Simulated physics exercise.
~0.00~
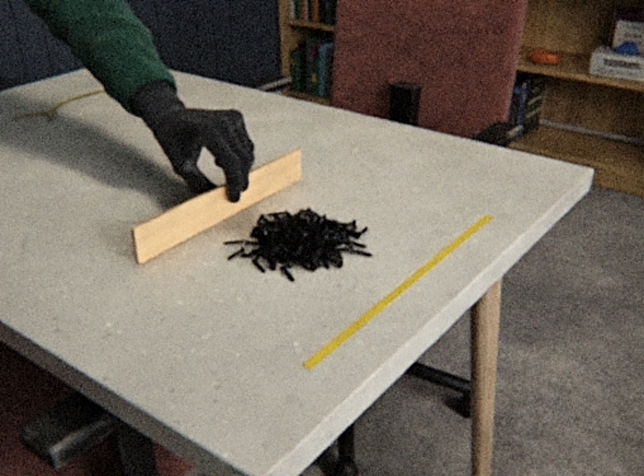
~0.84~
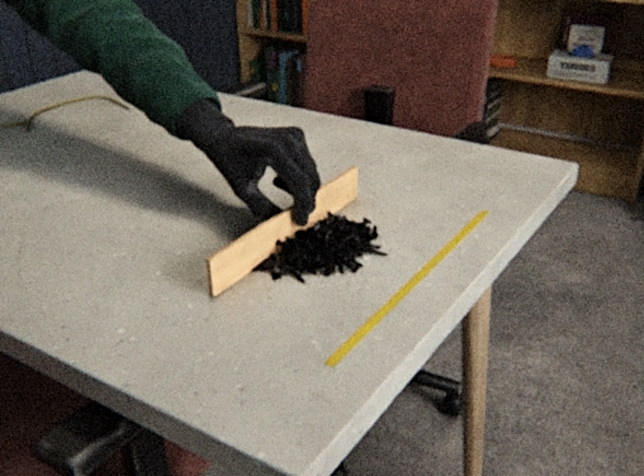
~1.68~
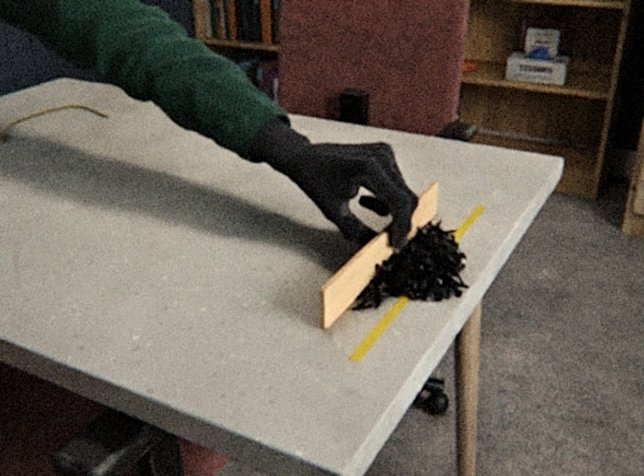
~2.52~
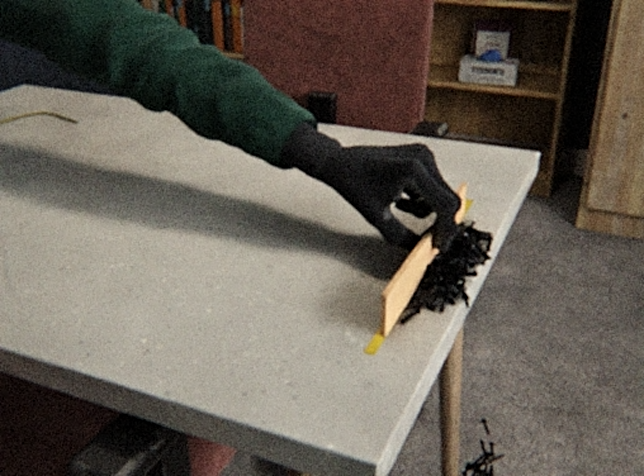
A black-gloved hand in a green sleeve slid an upright strip of wood rightward across a pale table, pushing a heap of small black pieces over a yellow line to the table's edge, where some spilled off and dropped toward the floor.
